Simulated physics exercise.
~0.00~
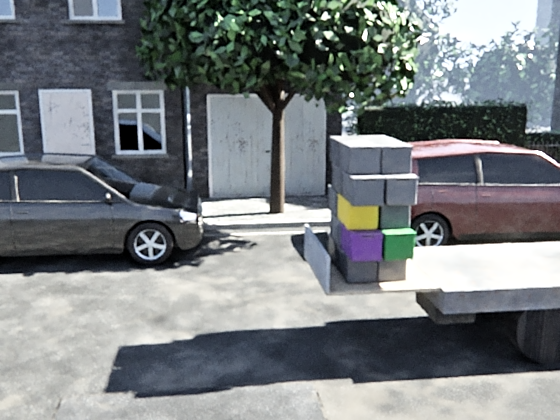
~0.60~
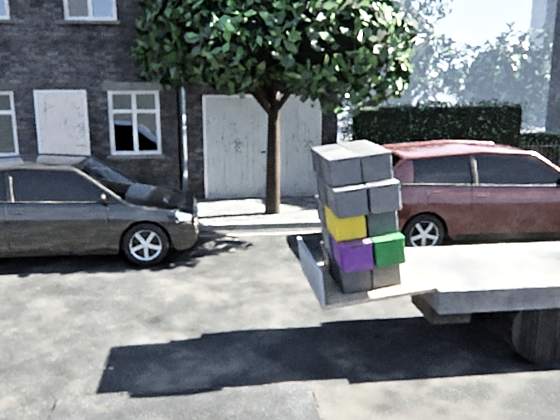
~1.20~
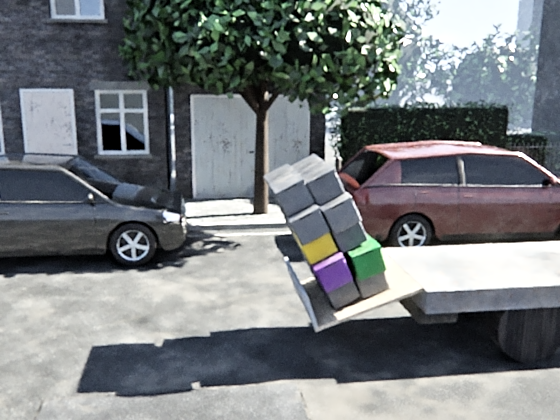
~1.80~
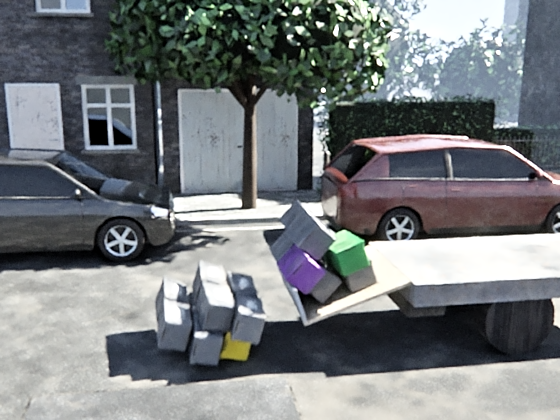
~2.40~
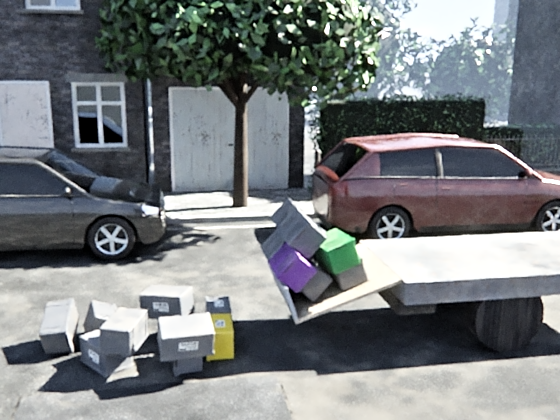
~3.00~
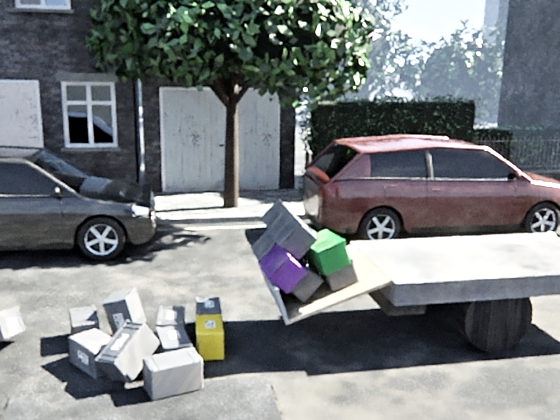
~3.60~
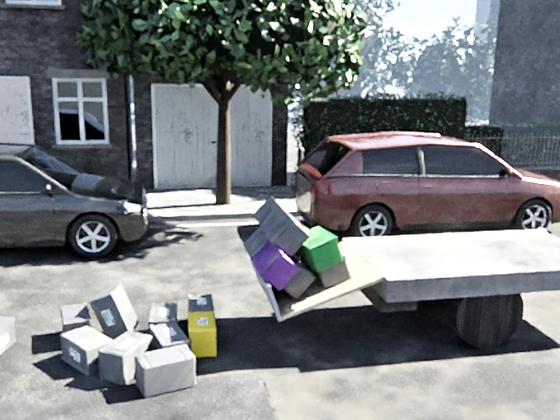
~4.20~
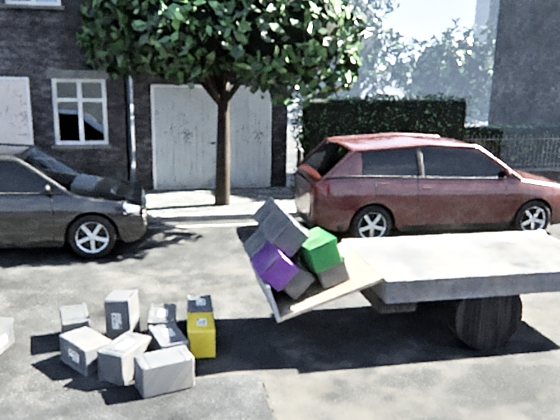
Stacked boxes toppling left off a tilting flap behind a flat-bed, yellow one landing on the road, purple and green ones staying aboard.
